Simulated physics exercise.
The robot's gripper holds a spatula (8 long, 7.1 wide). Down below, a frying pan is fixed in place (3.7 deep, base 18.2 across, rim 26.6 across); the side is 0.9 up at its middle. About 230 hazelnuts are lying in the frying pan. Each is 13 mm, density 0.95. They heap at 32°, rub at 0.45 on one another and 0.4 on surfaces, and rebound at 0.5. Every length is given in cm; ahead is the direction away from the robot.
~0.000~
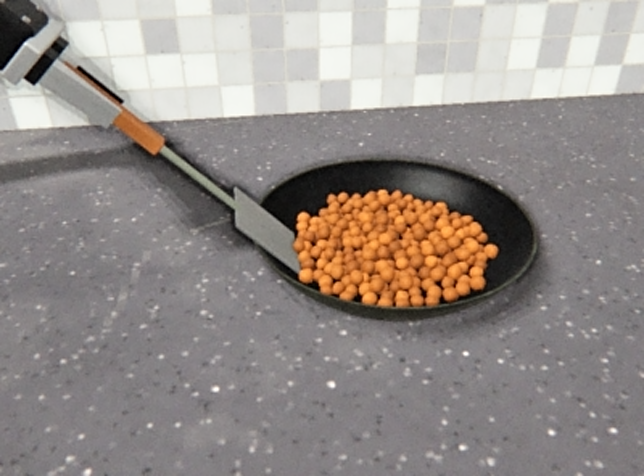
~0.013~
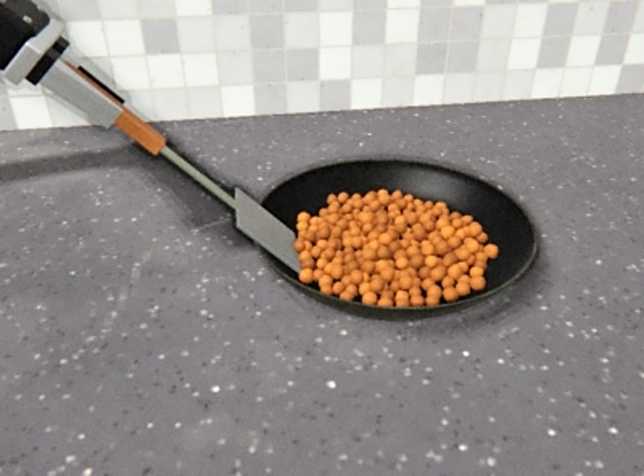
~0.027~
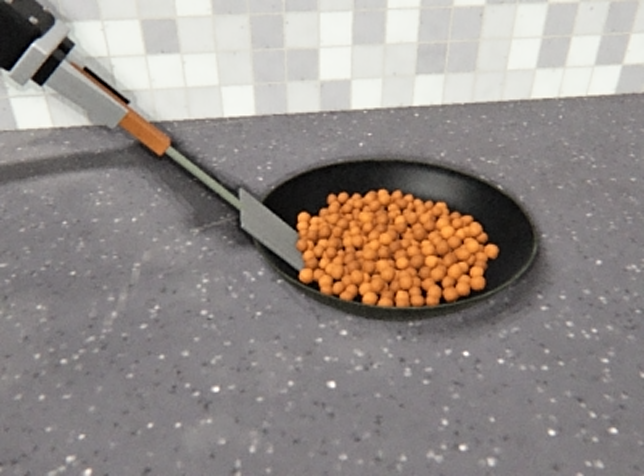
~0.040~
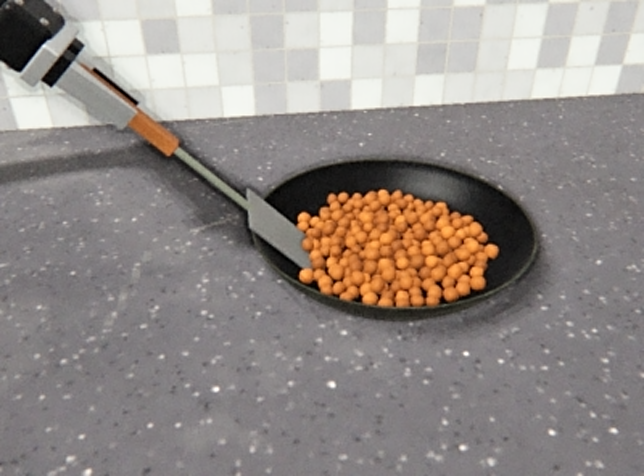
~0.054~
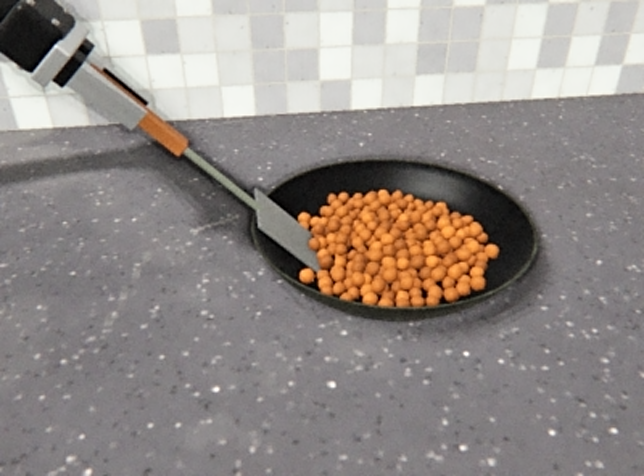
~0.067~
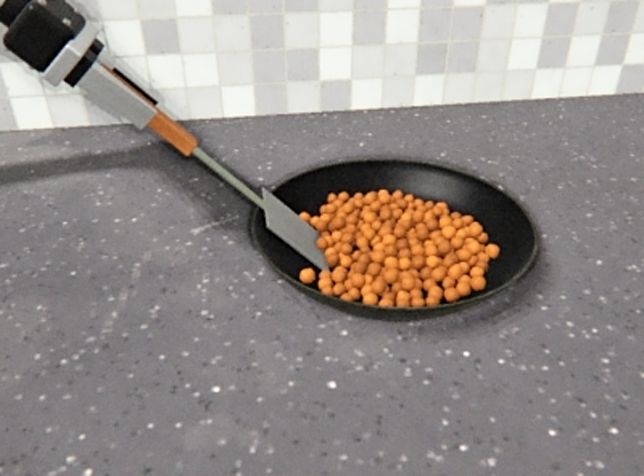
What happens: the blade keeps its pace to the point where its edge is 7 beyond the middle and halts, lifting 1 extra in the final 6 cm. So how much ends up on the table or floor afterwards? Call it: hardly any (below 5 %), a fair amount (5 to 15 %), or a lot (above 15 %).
Hardly any.
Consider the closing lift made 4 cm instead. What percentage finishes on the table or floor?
0 per cent.
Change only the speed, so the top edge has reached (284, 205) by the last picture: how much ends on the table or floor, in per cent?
Some 5 per cent.
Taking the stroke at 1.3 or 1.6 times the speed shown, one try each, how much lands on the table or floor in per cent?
Some 5 per cent, then some 0 per cent, on the table or floor.
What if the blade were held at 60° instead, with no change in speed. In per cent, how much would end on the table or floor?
In that case, around 0 percent would end up on the table or floor.
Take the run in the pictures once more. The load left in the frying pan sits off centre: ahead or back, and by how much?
Ahead, by about 4.0 cm.
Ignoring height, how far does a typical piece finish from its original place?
Some 3 cm.
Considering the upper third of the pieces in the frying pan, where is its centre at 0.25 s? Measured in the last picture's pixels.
It is centred close to (426, 229).
By 0.16 s, sloping 47°, highest piece 4 above the table; 232 in the frying pan.
By 0.25 s, sloping 47°, highest piece 5 above the table; 232 in the frying pan.
By 0.49 s, sloping 47°, highest piece 4 above the table; 232 in the frying pan.
By 1.54 s, sloping 47°, highest piece 4 above the table; 232 in the frying pan.
Final count, 232 in the frying pan. That is 0 % on the table or floor.
